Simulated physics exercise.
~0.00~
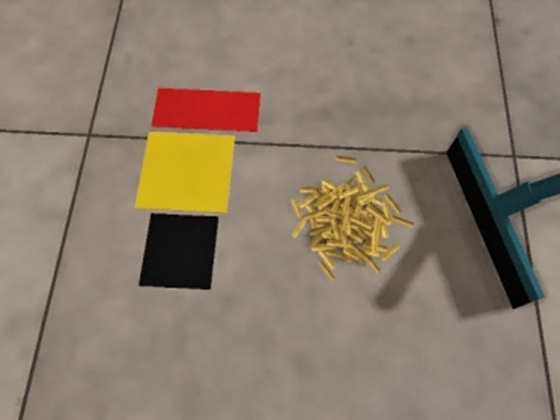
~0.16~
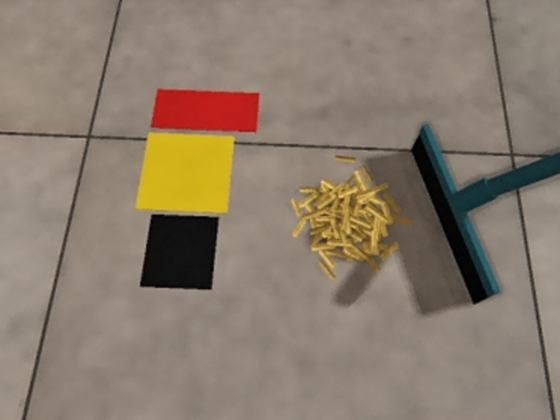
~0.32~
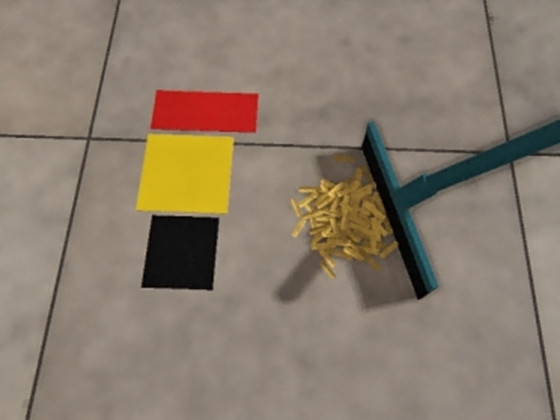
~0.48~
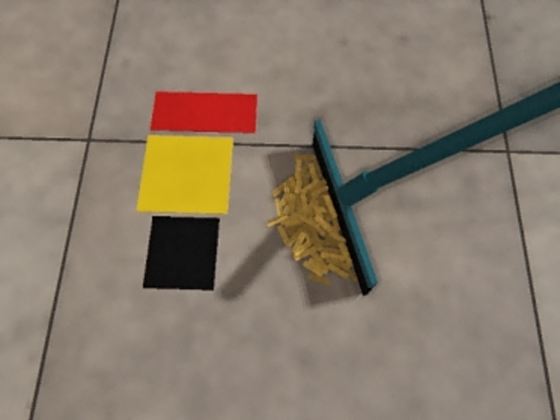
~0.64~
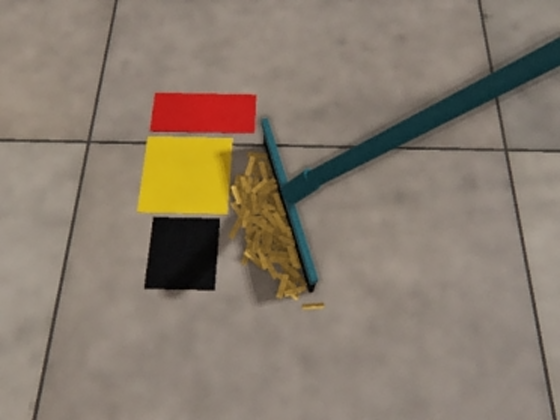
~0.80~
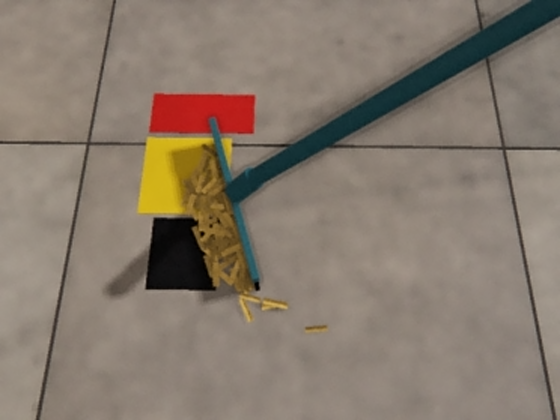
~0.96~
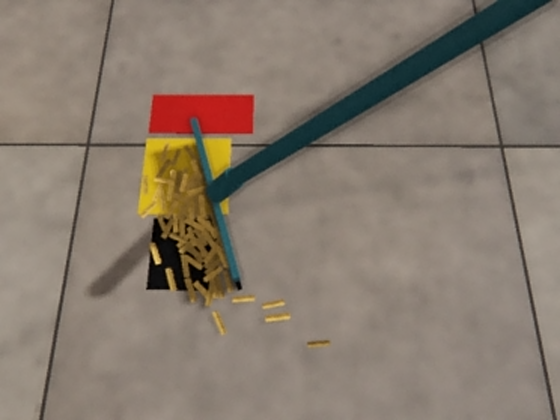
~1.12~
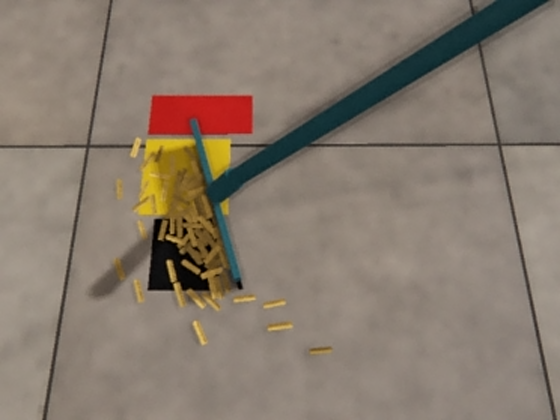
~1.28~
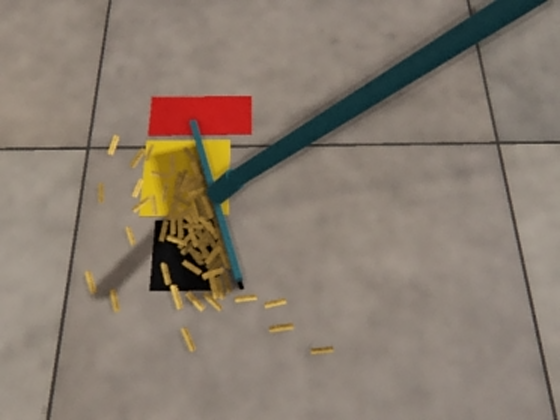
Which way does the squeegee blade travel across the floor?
The squeegee blade travels to the left, pushing the pasta pieces along toward the mats.
